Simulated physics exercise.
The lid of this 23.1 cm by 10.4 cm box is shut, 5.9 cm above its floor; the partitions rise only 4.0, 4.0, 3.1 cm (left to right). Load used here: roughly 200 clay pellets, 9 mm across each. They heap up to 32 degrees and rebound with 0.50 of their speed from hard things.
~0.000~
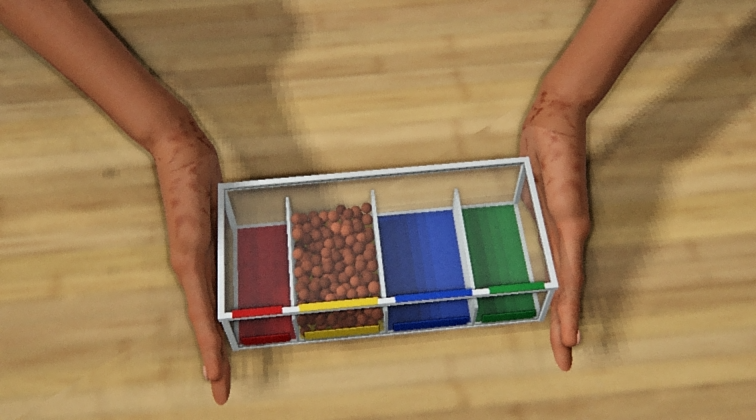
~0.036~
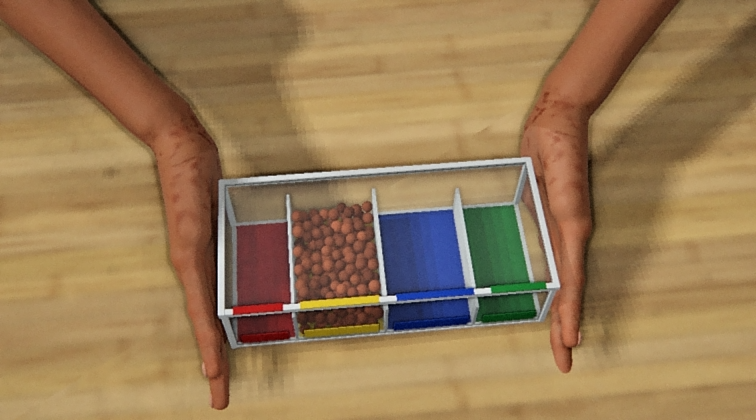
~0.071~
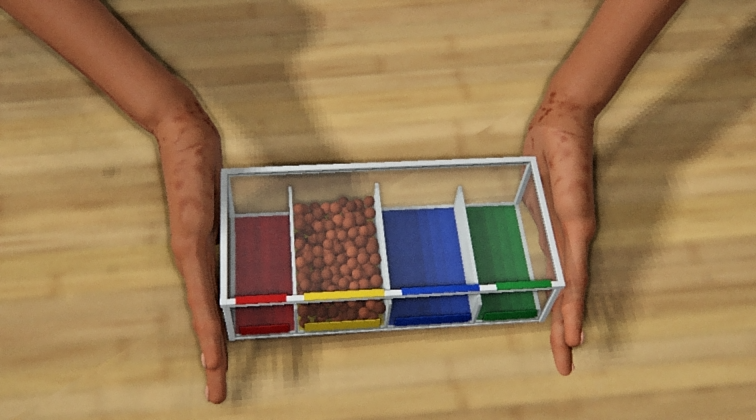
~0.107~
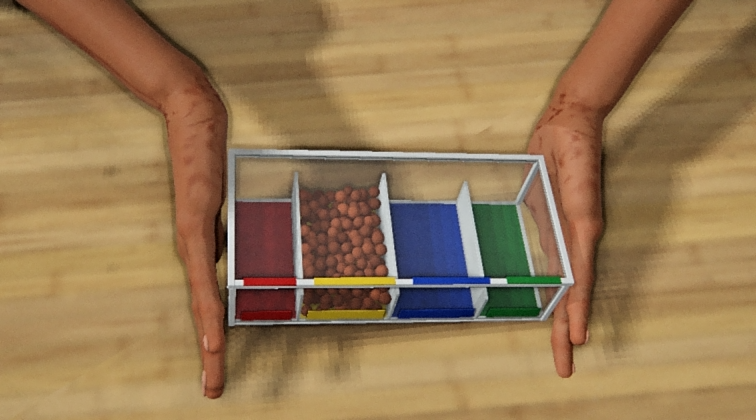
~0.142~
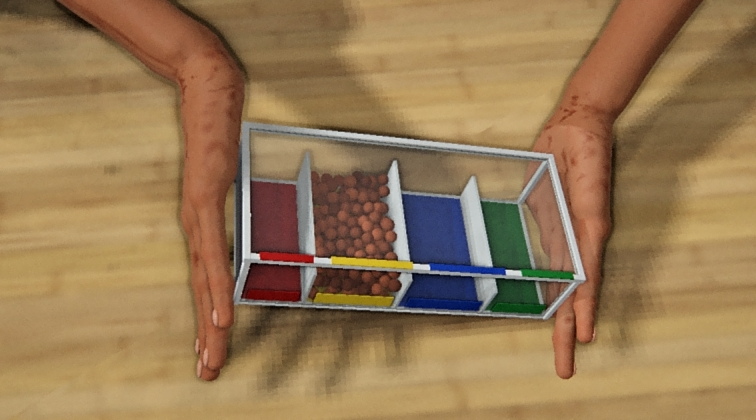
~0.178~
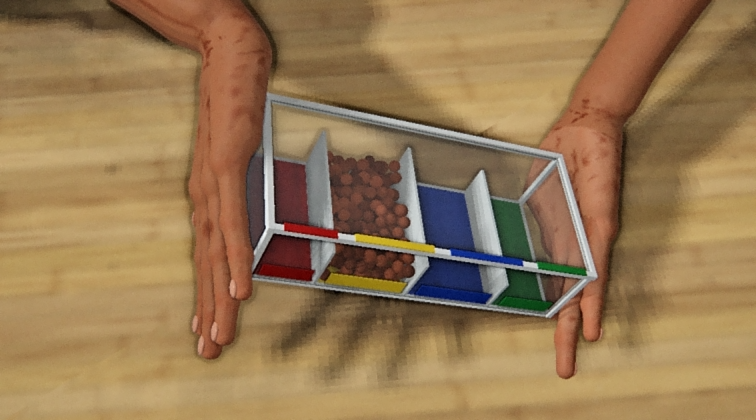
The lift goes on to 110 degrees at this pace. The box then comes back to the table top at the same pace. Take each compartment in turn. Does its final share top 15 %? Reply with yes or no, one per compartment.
Red no, blue no, green yes, yellow yes.
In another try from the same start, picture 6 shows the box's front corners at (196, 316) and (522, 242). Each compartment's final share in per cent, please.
Red 50, blue 0, green 0, yellow 50.
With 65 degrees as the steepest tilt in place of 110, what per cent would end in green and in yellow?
You'd get green at 10 % and yellow at 75 %.
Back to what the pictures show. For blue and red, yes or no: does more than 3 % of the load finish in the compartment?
For blue, it does; for red, it does not.
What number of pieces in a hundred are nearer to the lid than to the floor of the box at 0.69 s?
Close to 70 in a hundred.
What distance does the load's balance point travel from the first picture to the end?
About 4.5 cm.
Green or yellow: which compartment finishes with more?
The yellow compartment.
After 0.69 s, tilt 109 degrees; blue 10 %, green 10 %, yellow 80 %.
After 1.04 s, tilt 45 degrees; blue 5 %, green 25 %, yellow 70 %.
Then, at 1.47 s, tilt 0 degrees; blue 10 %, green 25 %, yellow 70 %.
At rest (1.9 s), red 0 %, blue 10 %, green 25 %, yellow 70 %.
